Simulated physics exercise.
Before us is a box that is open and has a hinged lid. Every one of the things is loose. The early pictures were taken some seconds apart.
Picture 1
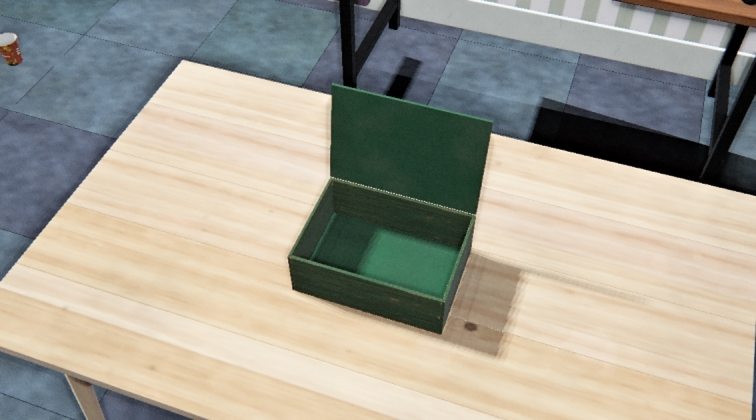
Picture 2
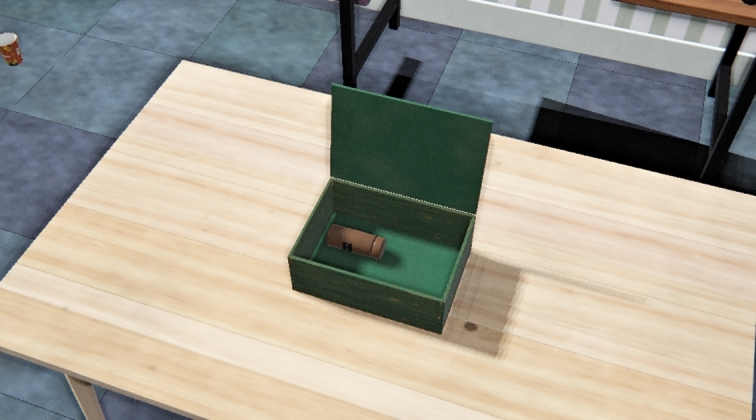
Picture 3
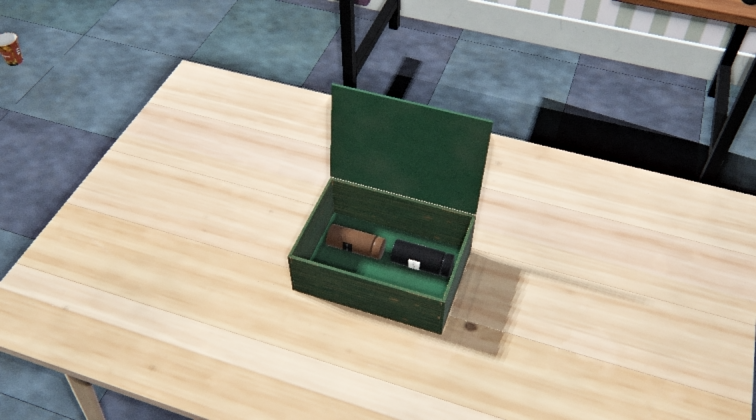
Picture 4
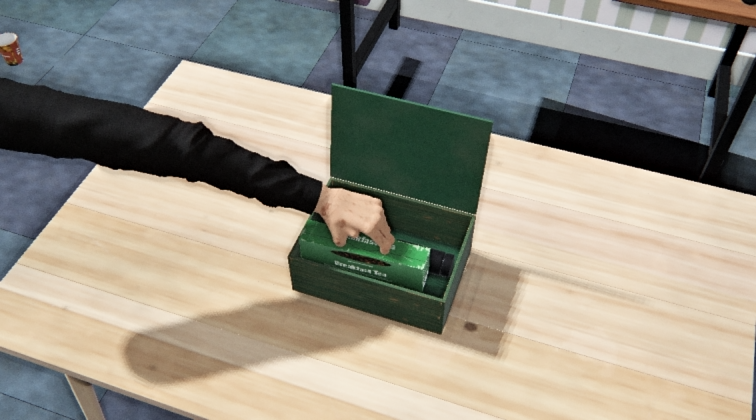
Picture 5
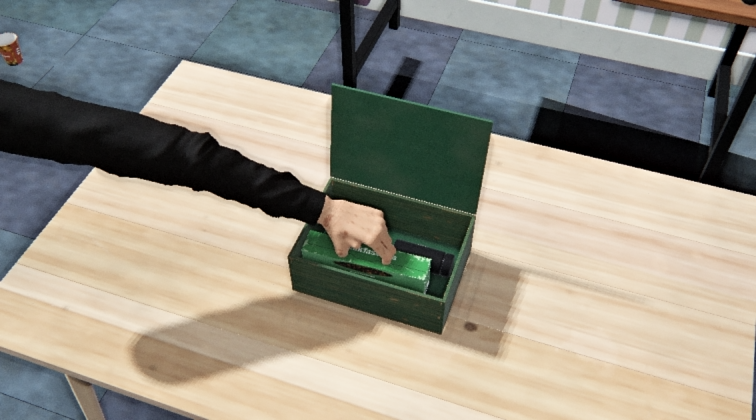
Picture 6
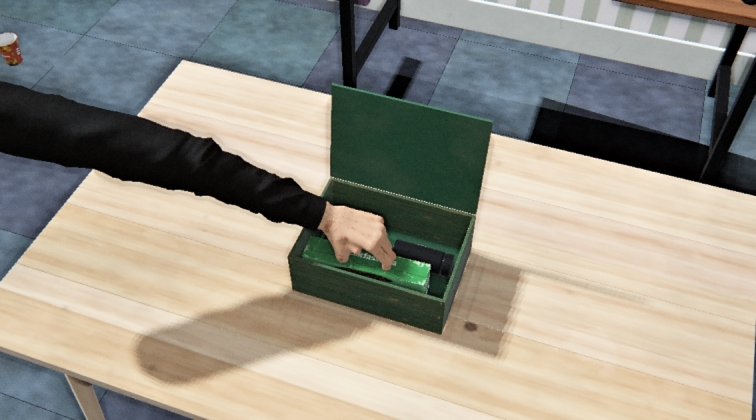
A hand lowers a green carton into an open green box holding two dark and brown containers.
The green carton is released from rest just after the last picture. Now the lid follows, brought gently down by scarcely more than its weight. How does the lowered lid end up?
It ends up shut.
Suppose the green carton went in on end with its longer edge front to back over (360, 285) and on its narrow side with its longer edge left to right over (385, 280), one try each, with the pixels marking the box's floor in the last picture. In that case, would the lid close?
The first attempt leaves the lid partly open, while the second leaves it fully closed.
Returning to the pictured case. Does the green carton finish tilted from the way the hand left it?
It stays as it was set.
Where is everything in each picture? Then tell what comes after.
The last thing is not in view yet, in the first picture.
The last thing is not in view yet; brown shaker (356, 242), in the second picture.
The last thing is not in view yet; brown shaker (356, 242), in the third picture.
On its way; green carton (365, 256), in the fourth picture.
On its way; green carton (366, 266), in the fifth picture.
In place under the hand; green carton (367, 271), in the sixth picture.
Then, 1.20 s after the last picture, lid starting down.
Then, 1.60 s after the last picture, lid 58° above the rim.
Then, 1.80 s after the last picture, lid 33° above the rim.
Then, 2.00 s after the last picture, lid shut.
At rest, lid shut; all 3 in place. Seen from the same camera at the end, green carton near (367, 271).
